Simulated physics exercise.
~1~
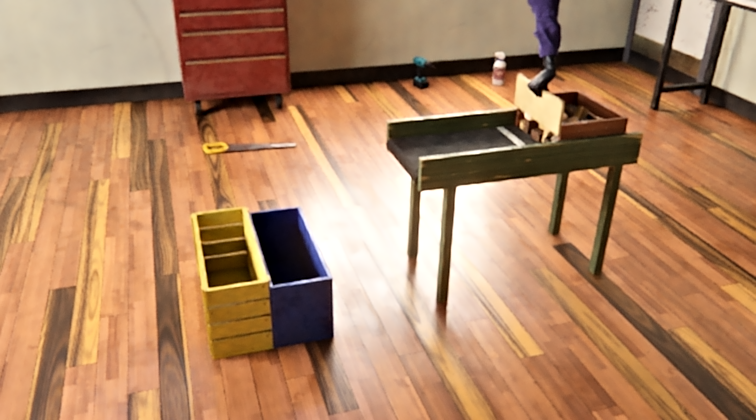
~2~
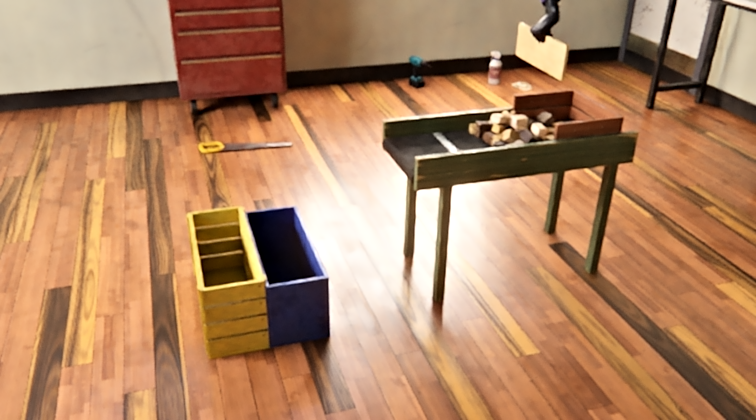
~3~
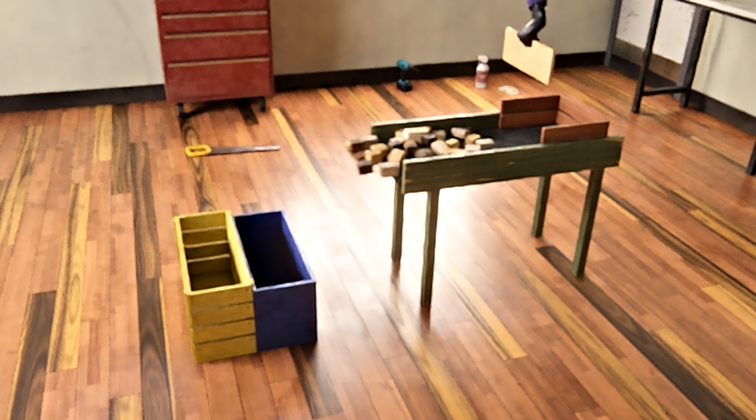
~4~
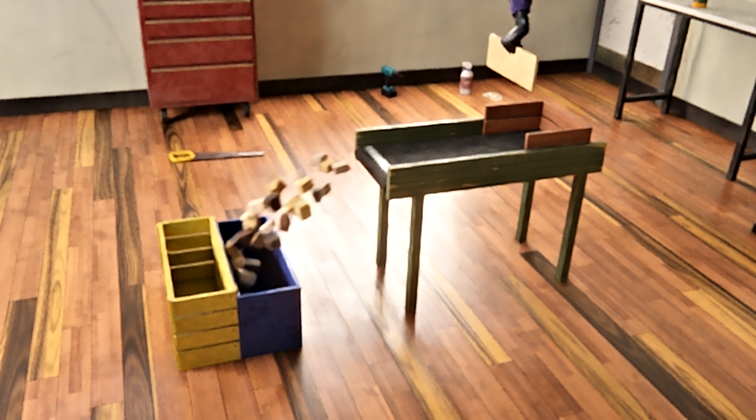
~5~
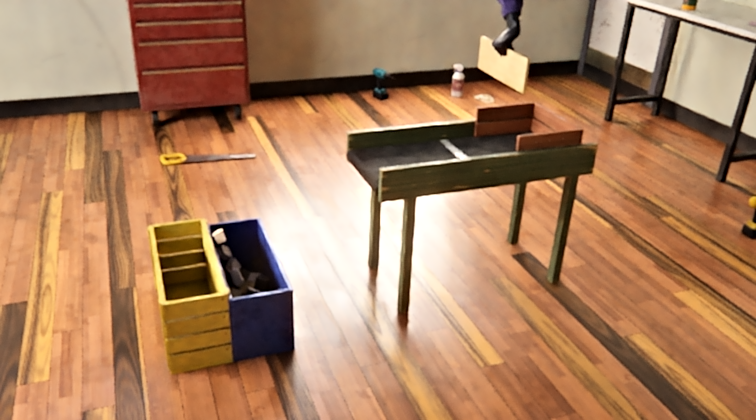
A robotic arm lifts a pale gate from the wooden pen, and a heap of small wooden blocks rides left along the dark belt, spilling off its end in a stream that drops into the blue bin, leaving the belt clear and no blocks visible in the yellow tote.
